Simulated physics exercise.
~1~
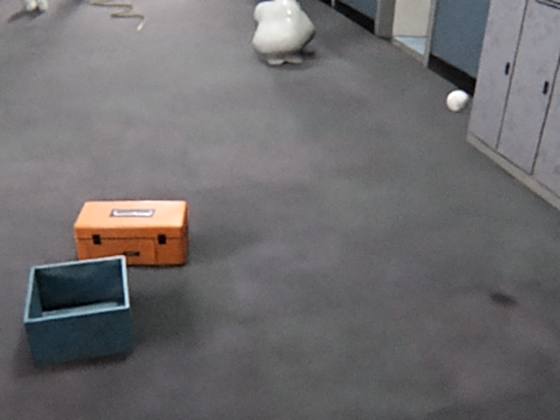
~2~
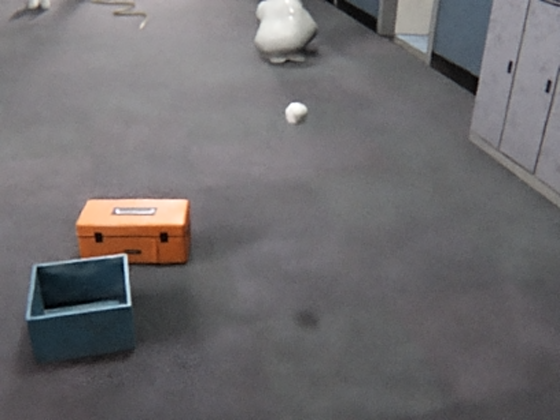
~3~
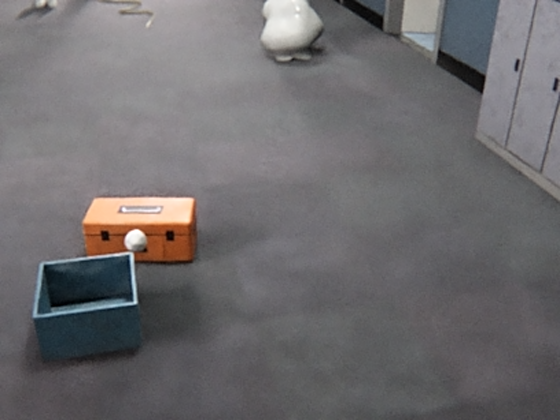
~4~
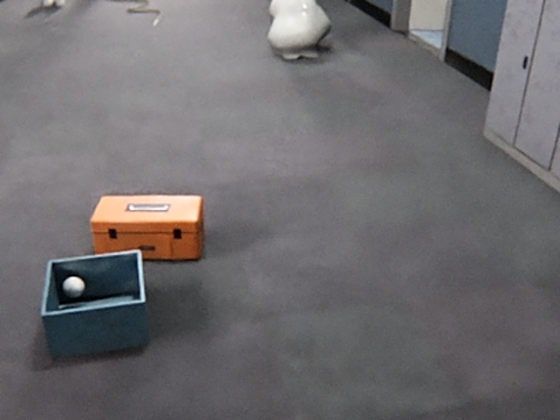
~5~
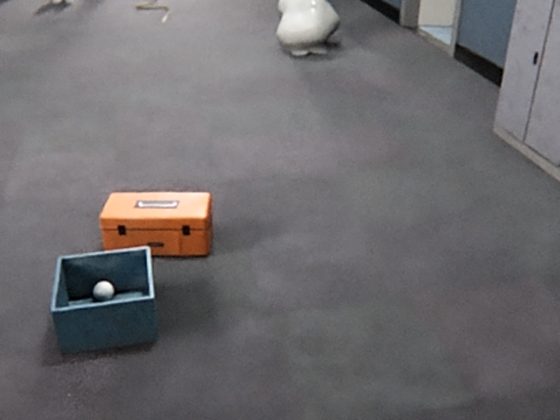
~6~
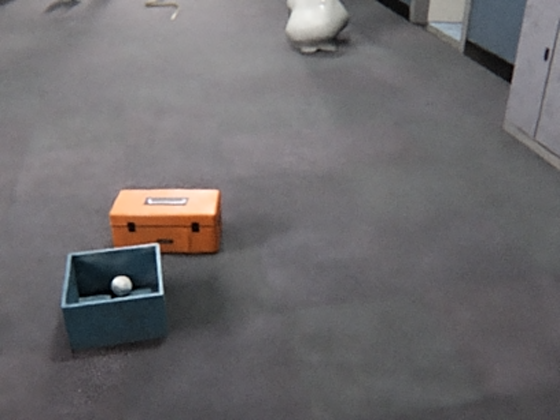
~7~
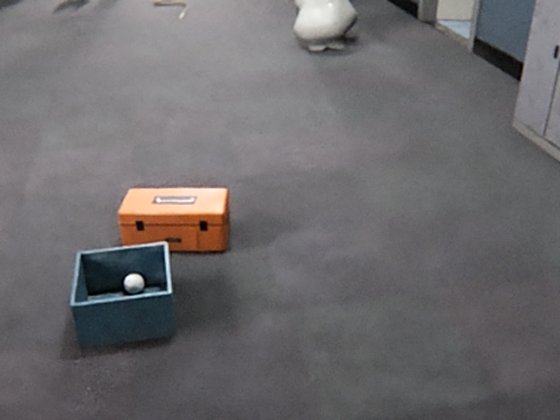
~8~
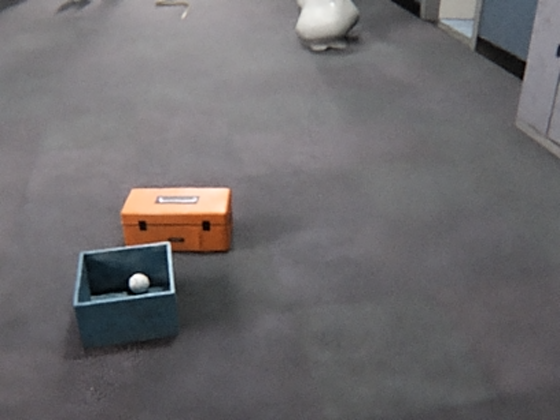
A small white ball flew in from the right, dropping leftward across the gray floor and past the front of an orange toolbox, then landed in an open teal box, where it rolled a little to the right and stayed inside.
